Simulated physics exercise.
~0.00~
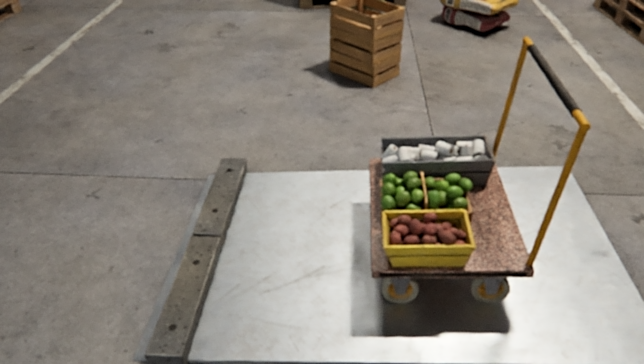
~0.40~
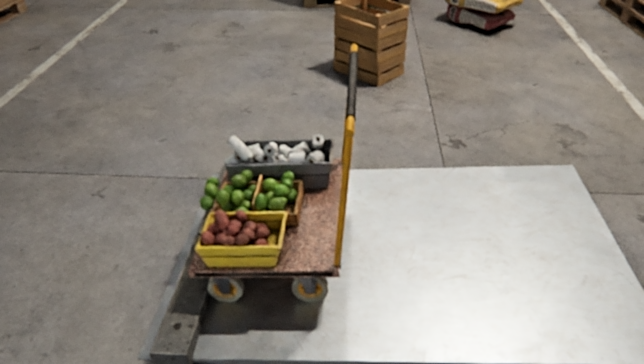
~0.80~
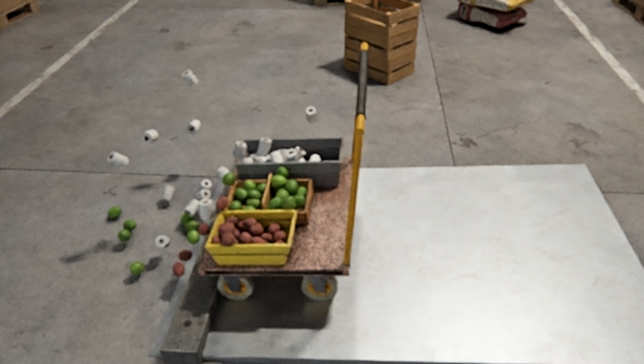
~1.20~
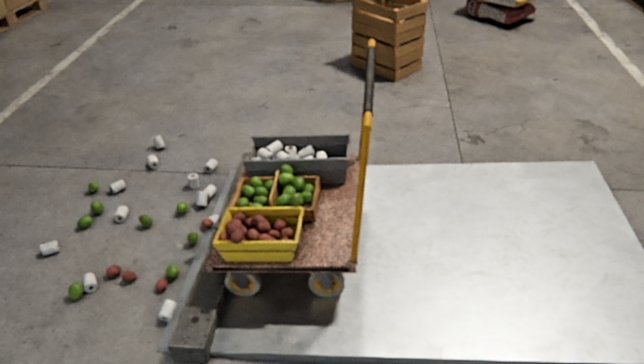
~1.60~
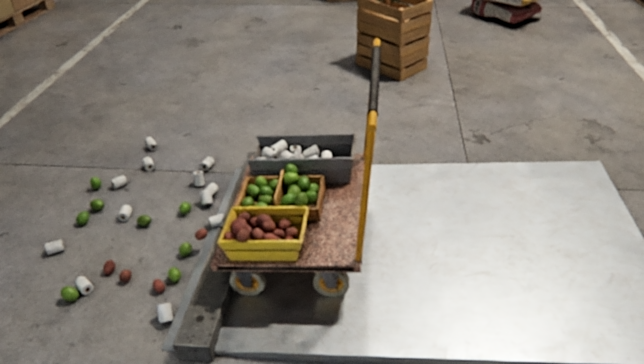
Loaded flatbed trolley rolling left into a kerb and stopping, flinging white rolls, green fruit and red potatoes onto the concrete floor.
